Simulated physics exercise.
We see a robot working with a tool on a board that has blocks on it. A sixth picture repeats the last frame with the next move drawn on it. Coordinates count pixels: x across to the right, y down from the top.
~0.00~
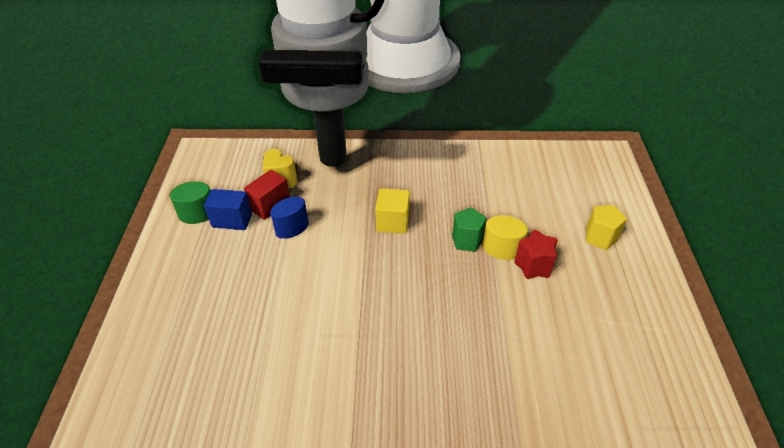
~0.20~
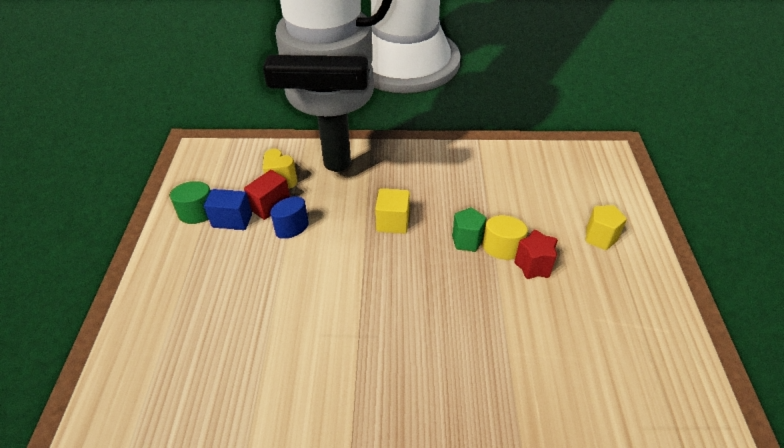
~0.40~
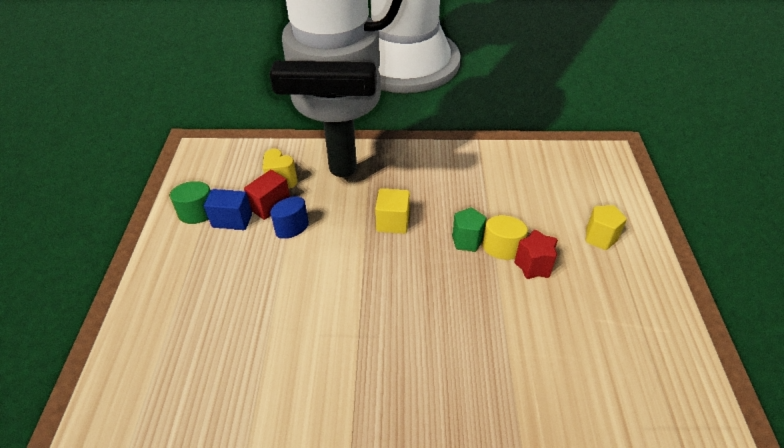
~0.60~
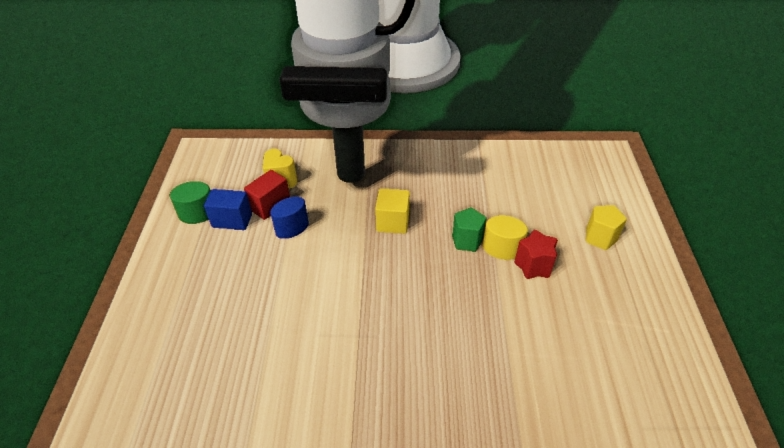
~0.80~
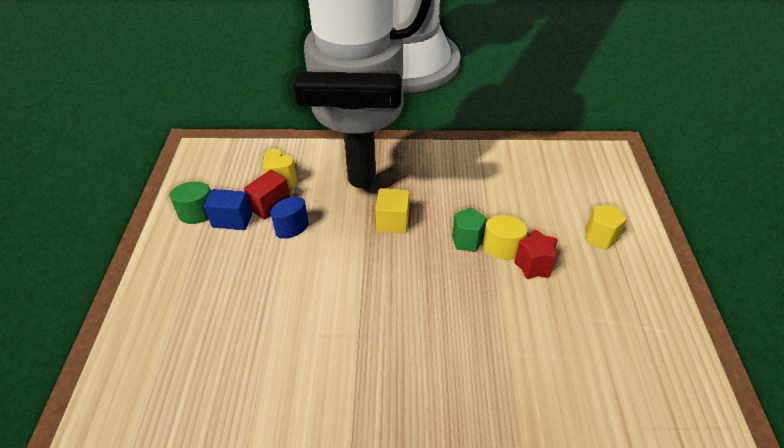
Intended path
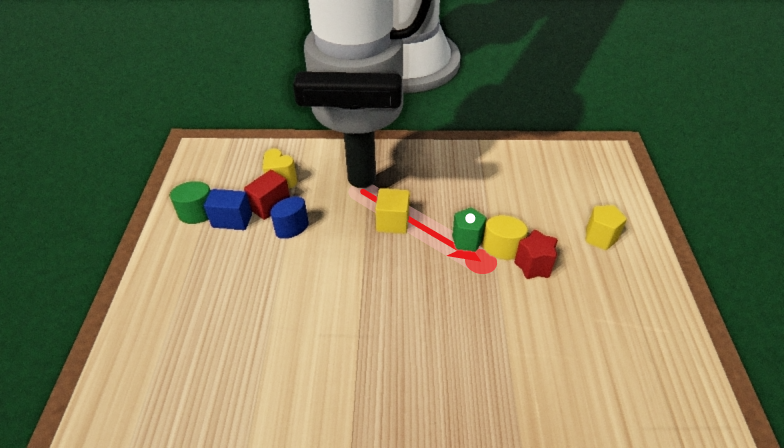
At first, a robot arm holds a dark tool near the back edge of a wooden board, between scattered blue, red, green and yellow blocks. The arm then moves the tool slowly right and slightly forward, bringing it close to the yellow cube, while all the blocks stay still.
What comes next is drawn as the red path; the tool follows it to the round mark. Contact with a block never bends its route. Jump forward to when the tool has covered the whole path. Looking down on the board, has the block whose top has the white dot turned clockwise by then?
No, that is not what happens.
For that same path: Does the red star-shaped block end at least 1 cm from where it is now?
It seems so.
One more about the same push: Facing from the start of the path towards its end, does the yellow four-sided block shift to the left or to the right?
The right.
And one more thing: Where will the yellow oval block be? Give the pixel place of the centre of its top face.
Somewhere near (534, 222).
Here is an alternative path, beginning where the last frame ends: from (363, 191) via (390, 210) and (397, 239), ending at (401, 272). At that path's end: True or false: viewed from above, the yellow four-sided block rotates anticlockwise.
This is true.
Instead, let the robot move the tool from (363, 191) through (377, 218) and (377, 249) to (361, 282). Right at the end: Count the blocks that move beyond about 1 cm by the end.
The push moves one block more than 1 cm.
The drawn path runs straight from (363, 191) to (481, 261); the dot is on the green five-sided block.
On the path given first. One third of the way, tool at (399, 202); yellow four-sided block at (411, 216), turned 15° clockwise.
Two thirds of the way, tool at (440, 225); yellow four-sided block at (430, 240), turned 80° clockwise.
At the end, tool at (483, 250); yellow four-sided block at (435, 244), turned 110° clockwise; green five-sided block at (504, 223), turned 105° anticlockwise; yellow oval block at (534, 222), turned 45° clockwise; red star-shaped block at (551, 248), turned 20° clockwise.
